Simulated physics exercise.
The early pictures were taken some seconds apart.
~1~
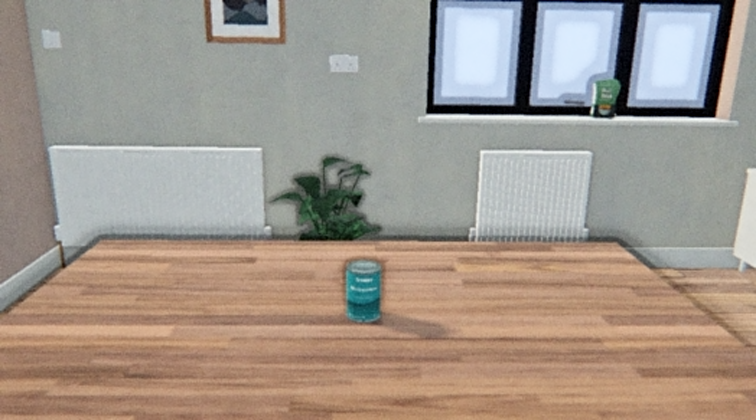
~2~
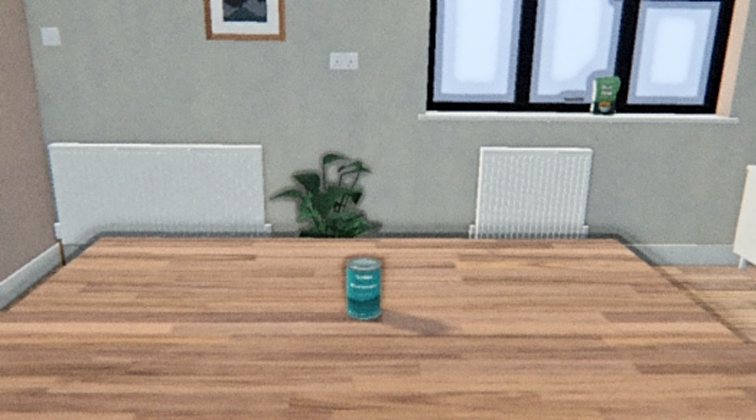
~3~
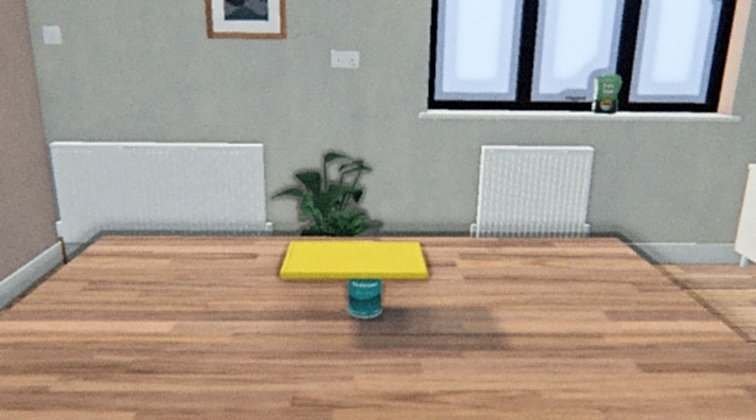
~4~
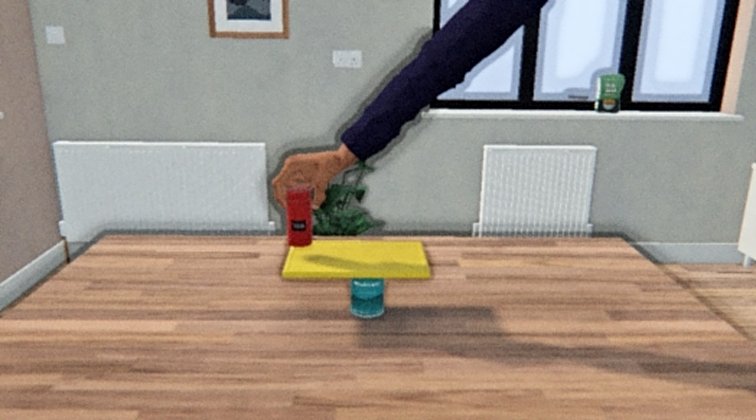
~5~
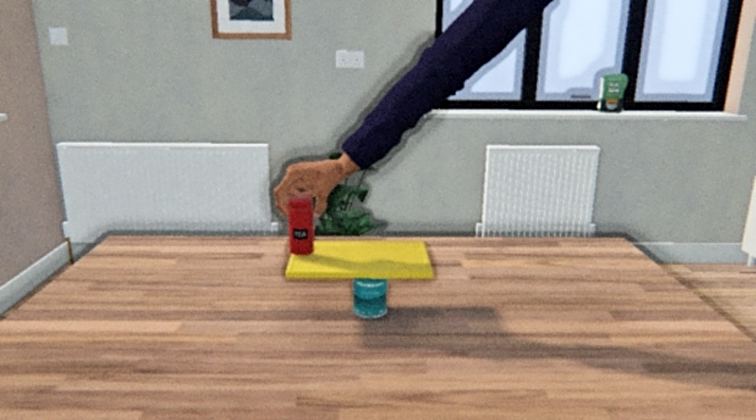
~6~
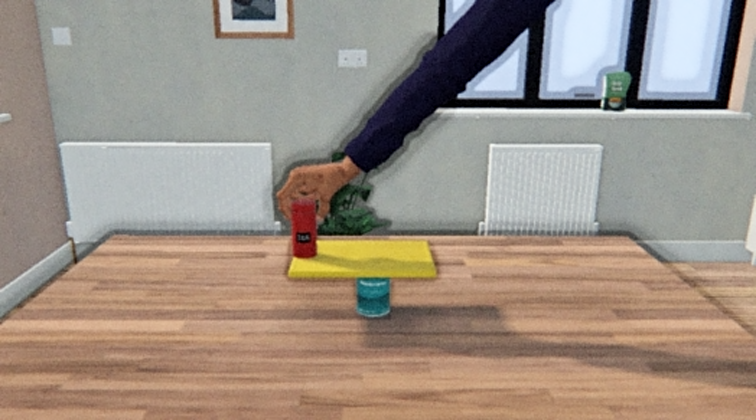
A hand lowered a red shaker onto the left end of a yellow lid, which had appeared on top of a small teal can standing alone on a wooden table, and kept hold of it.
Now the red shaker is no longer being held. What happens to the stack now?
The result: A fall.
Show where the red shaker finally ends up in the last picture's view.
Roughly at pixel (186, 300).
Then, 0.40 s on from there, red shaker now fallen; yellow lid turned 43° from how it was put.
Then, 0.60 s on from there, yellow lid now fallen.
Then, 0.90 s on from there, things are still on the move.
In the end, fallen, yellow lid and red shaker; turquoise tin unmoved. At the end, from the last picture's camera, red shaker near (187, 300). The stack comes apart.
